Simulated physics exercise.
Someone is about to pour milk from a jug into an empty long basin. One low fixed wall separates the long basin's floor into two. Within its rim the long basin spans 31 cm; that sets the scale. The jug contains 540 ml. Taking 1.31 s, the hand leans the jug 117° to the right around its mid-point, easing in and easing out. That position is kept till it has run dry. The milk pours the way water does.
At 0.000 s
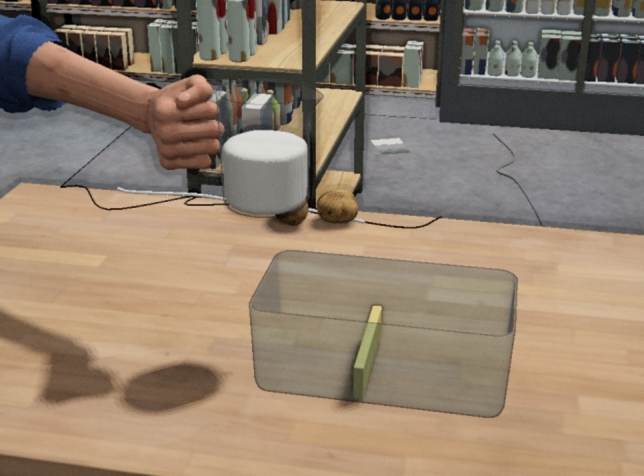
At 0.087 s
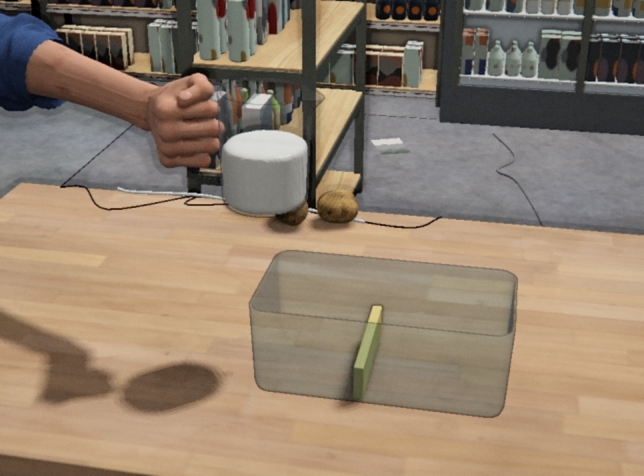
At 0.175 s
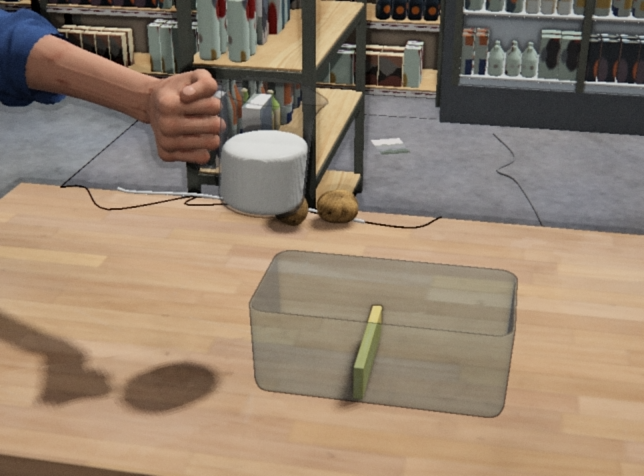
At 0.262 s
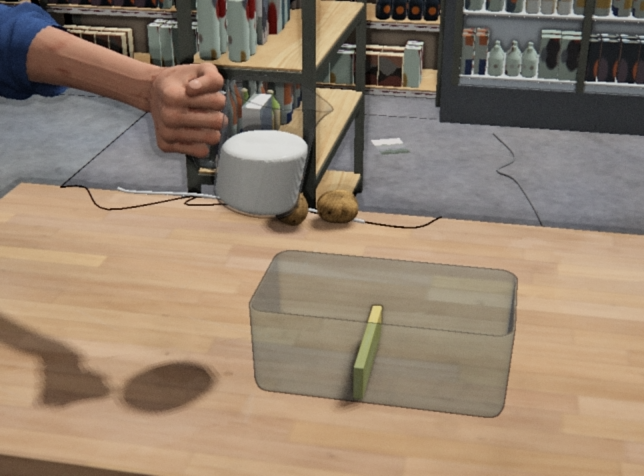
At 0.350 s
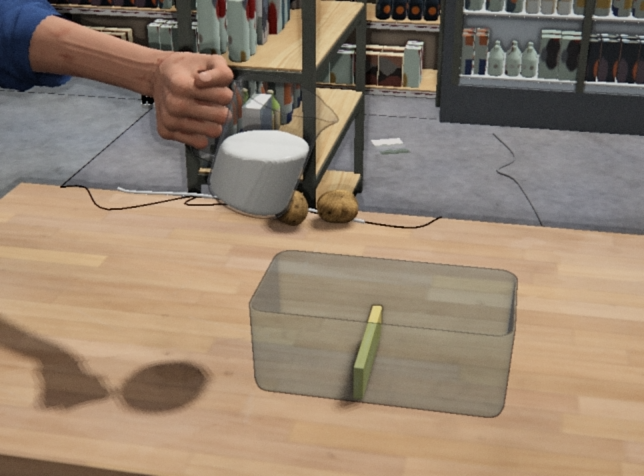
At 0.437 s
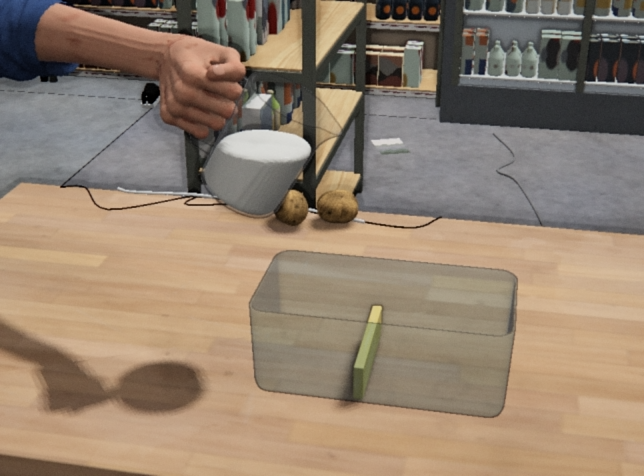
A bare forearm in a blue sleeve reaches in from the upper left, its fist above a light grey, rounded jug, over a pale wooden table seen from slightly above in a shop-like room with stocked shelves. A clear grey long basin with a green upright divider sits right of centre, two brown potatoes behind. The hand leans the jug gradually rightward while the view stays still.
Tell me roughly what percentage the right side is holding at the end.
At the end it holds about 64 per cent.
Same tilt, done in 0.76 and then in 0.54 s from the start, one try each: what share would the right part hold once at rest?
45 and 35 %.
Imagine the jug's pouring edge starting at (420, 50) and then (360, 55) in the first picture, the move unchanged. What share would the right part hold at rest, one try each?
Around 65 per cent first, around 85 per cent next.
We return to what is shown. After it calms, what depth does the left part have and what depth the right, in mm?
Left roughly 10 mm; right roughly 14 mm.
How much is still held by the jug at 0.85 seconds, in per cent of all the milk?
Still held: Roughly 84 % of the total.
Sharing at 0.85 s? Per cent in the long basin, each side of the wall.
I'd say some 0 in a hundred on the left and 1 on the right.
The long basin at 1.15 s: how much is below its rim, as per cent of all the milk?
About 64 %.
By 0.85 s the tilt is 85° and 83 per cent is still to pour, 0 is left of the wall and 1 right of it.
By 1.15 s the tilt is 113° and 18 per cent is still to pour, 9 is left of the wall and 54 right of it.
By 1.47 s the tilt is 117° and 0 per cent is still to pour, 34 is left of the wall and 64 right of it.
By 1.81 s the tilt is 117° and 0 per cent is still to pour, 34 is left of the wall and 64 right of it.
At rest 34 per cent lies left of the wall, 64 right of it and 2 outside.
